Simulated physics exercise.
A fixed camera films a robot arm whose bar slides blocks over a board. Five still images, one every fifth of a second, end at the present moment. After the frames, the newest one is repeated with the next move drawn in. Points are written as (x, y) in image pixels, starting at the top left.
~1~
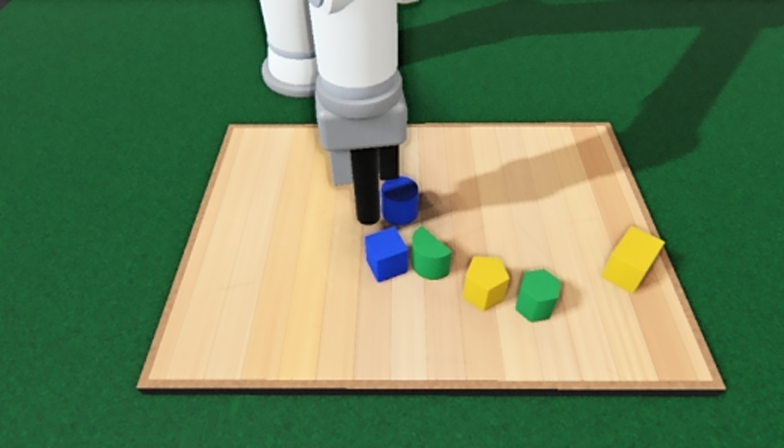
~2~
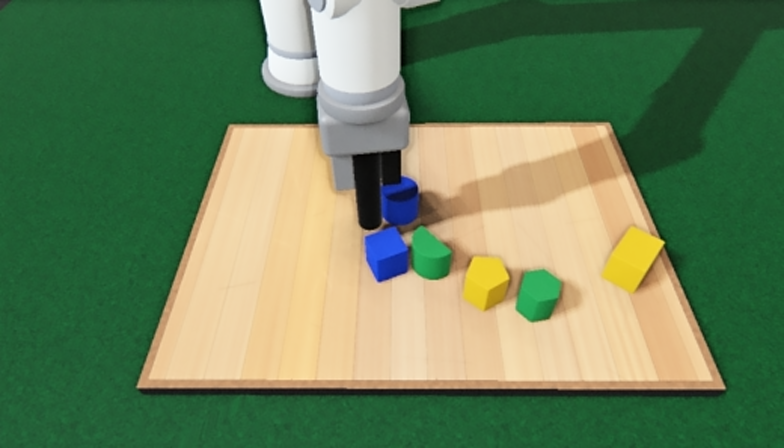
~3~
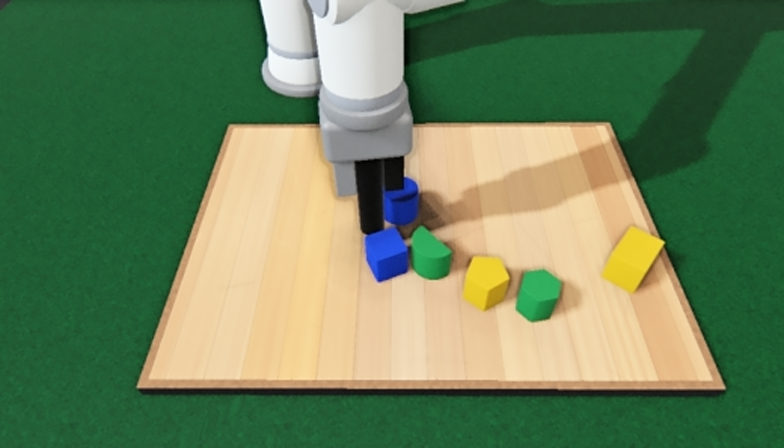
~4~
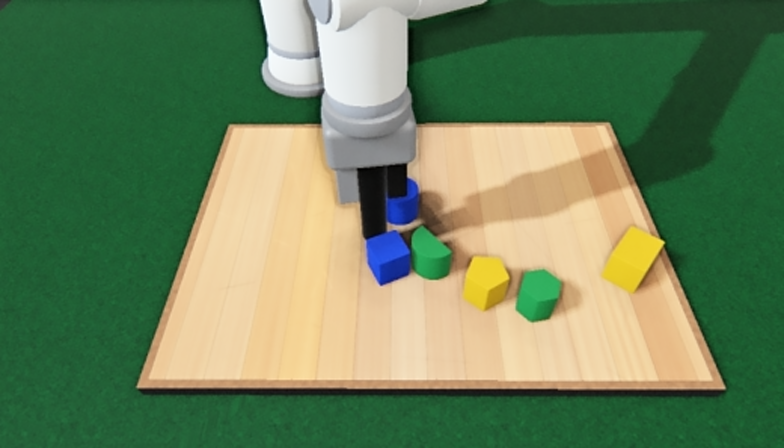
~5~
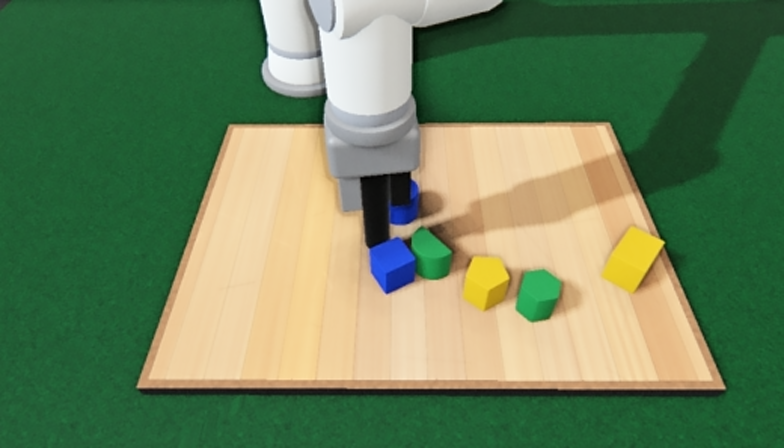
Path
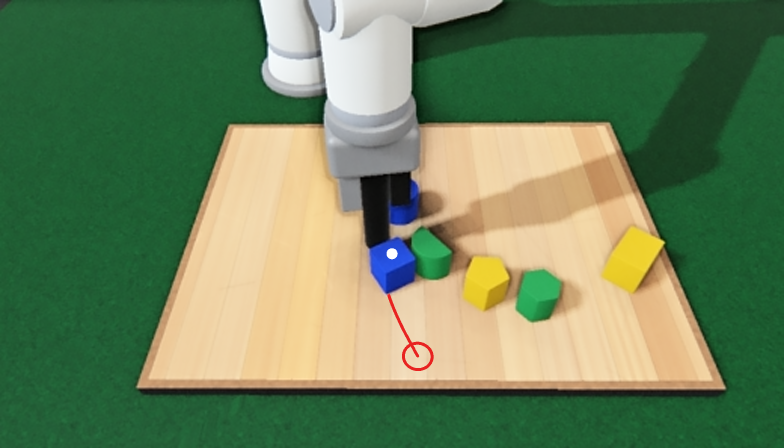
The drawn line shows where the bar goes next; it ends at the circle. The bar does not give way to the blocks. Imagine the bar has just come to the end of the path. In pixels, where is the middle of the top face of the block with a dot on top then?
Pixel (453, 328).
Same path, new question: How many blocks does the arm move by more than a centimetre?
The push will move one block.
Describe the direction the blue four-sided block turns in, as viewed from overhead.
Its spin: Anticlockwise.
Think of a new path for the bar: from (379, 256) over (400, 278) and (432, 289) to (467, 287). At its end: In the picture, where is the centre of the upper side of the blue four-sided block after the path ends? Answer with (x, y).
It should be at about (431, 294).
The drawn path runs from (379, 256) over (386, 287) and (399, 321) to (418, 356); the dot is on the blue four-sided block.
What follows on the original path. One third of the way, bar (386, 274); blue four-sided block (409, 284), turned 25° anticlockwise.
Two thirds of the way, bar (399, 308); blue four-sided block (431, 312), turned 50° anticlockwise.
At the end, bar (418, 343); blue four-sided block (453, 329), turned 80° anticlockwise; green half-round block not moved.
